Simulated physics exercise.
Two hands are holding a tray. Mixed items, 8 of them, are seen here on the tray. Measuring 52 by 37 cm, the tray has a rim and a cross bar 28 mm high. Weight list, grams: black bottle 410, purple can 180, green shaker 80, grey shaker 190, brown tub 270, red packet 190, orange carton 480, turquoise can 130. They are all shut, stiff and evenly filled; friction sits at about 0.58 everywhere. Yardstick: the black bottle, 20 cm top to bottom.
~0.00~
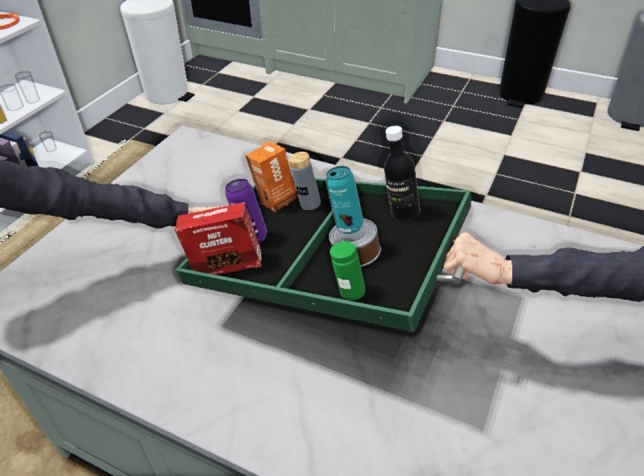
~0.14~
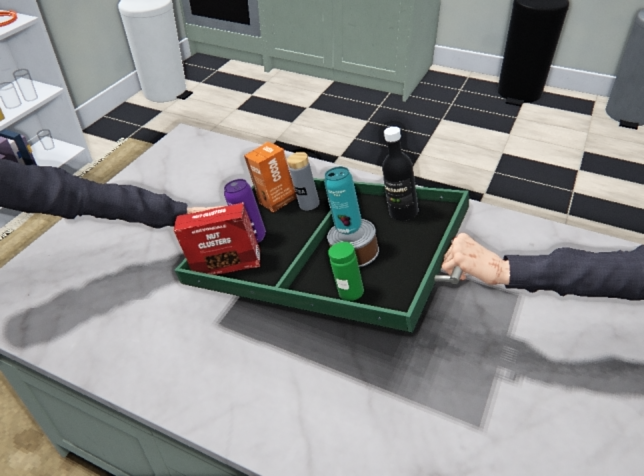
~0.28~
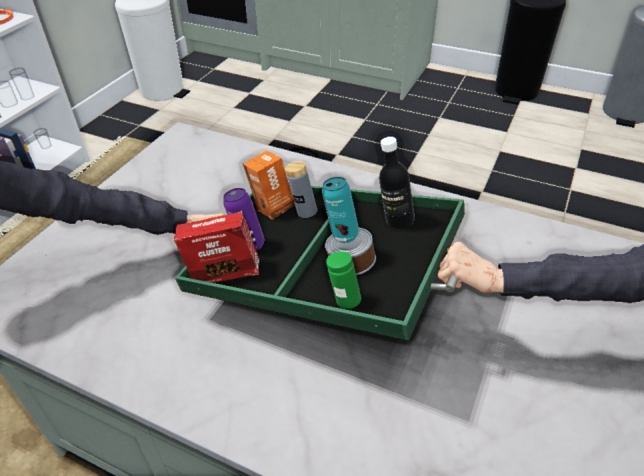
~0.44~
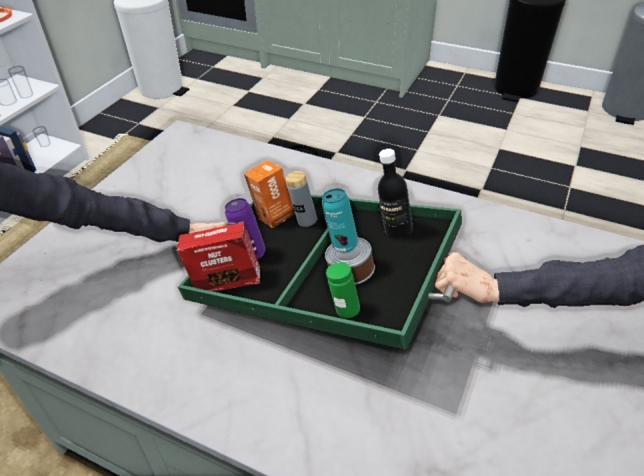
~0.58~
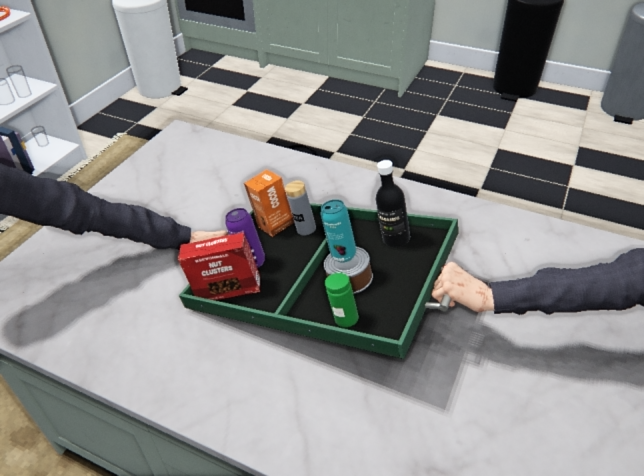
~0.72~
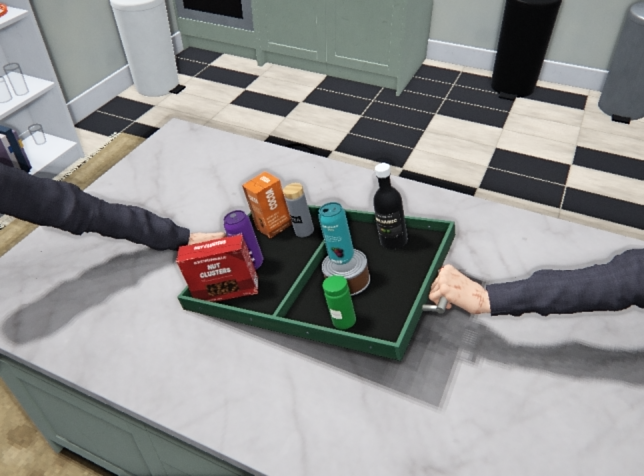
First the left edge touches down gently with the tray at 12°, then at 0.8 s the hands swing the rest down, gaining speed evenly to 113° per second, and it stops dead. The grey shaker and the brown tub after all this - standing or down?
Grey shaker standing; brown tub standing.
Around 1.02 s, tray flat on the table; black bottle tipped 6° against what carries it; turquoise can tipped 4° against what carries it.
Around 1.52 s, tray flat on the table; turquoise can upside down; black bottle tipped 5° against what carries it.
Around 2.02 s, tray flat on the table; turquoise can on its side.
Finally (3.2 s), on their side or leaning hard on the tray, turquoise can; the other 7 still in place (within 5 cm). In the last view, grey shaker near (307, 223), brown tub near (352, 296).
